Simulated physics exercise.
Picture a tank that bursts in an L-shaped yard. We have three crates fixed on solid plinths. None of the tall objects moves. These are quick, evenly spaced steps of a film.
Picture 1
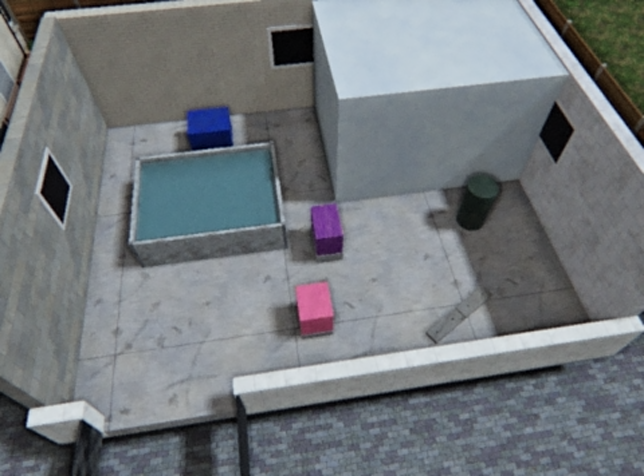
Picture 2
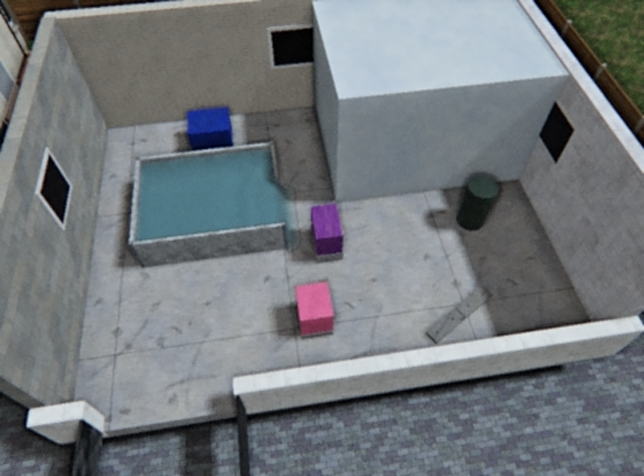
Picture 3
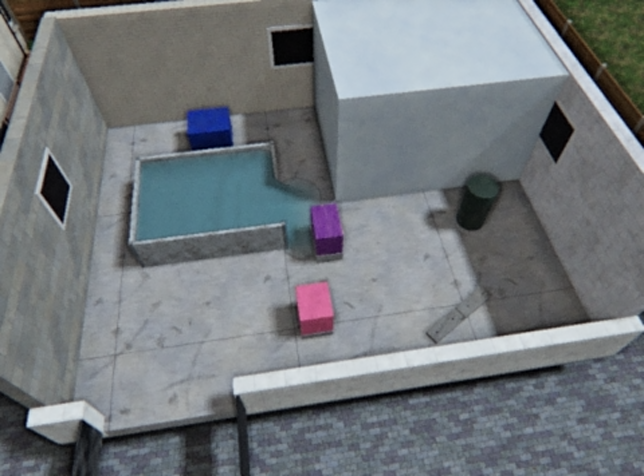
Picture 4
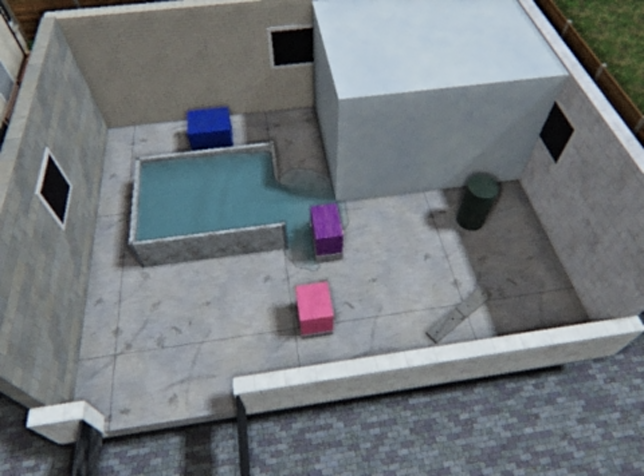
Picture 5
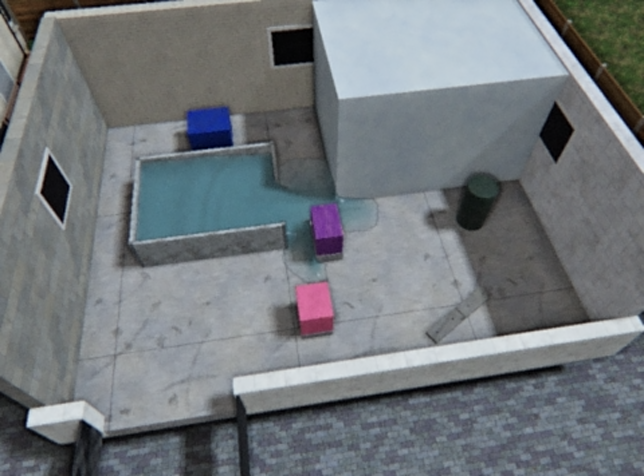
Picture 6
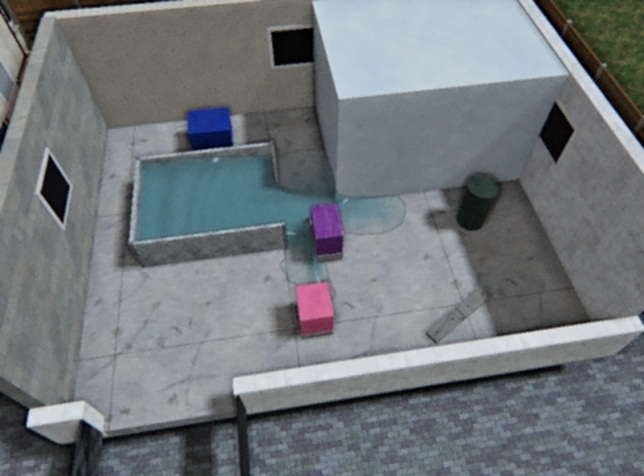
Water bursts through the right side of a raised rectangular tank in a walled, paved yard, seen from high above by a still camera. A blue box sits behind the tank, purple and pink boxes stand to its right, and a dark green barrel stands beyond a large pale block. The water spreads rightward around the purple box and forward to the pink one.
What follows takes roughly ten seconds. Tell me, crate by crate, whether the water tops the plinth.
At the end, I expect the pink crate to get touched. I expect the blue crate to get touched. I expect the purple crate to get touched.
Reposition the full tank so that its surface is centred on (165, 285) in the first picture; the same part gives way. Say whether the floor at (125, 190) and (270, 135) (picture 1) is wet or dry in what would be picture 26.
The first is not reached, and then the second is wetted.
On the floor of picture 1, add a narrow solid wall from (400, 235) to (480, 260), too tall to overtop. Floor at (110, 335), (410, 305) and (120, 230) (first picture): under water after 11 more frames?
One by one: Spared, soaked, spared.
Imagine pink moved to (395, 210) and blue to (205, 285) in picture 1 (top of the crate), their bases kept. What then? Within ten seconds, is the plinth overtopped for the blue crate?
Result for blue: Overtopped.
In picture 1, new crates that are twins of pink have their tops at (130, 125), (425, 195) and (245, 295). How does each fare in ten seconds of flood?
Stays clear, gets flooded, gets flooded.
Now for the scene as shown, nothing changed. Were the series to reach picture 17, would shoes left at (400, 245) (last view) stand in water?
That spot: Submerged.
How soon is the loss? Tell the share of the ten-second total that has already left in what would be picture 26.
Close to 20 %.
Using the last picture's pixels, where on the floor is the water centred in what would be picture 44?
The water's middle lies around (311, 230).
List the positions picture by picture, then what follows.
The first frame shows the water tank at (208, 192) is whole and still.
In the second frame, water pours out at (280, 211) and has run to (286, 187).
In the third frame, the front is at (309, 185), out from the gap at (280, 211).
In the fourth frame, the front is at (331, 182), out from the gap at (280, 212).
In the fifth frame, the front is at (374, 211), out from the gap at (280, 212).
In the sixth frame, water pours out at (280, 212) and has run to (401, 208).
A moment on, water covers 25 % of the floor; the pink crate water round its plinth, the blue crate not reached, the purple crate water round its plinth.
Next, water covers 50 % of the floor; the pink crate water round its plinth, the blue crate not reached, the purple crate water round its plinth.
Then, water covers 70 % of the floor; the pink crate water round its plinth, the blue crate water round its plinth, the purple crate water round its plinth.
Later, water covers 90 % of the floor; the pink crate water round its plinth, the blue crate water round its plinth, the purple crate water round its plinth.
In the end, water covers 100 % of the floor; the pink crate was topped, the blue crate was topped, the purple crate was topped.
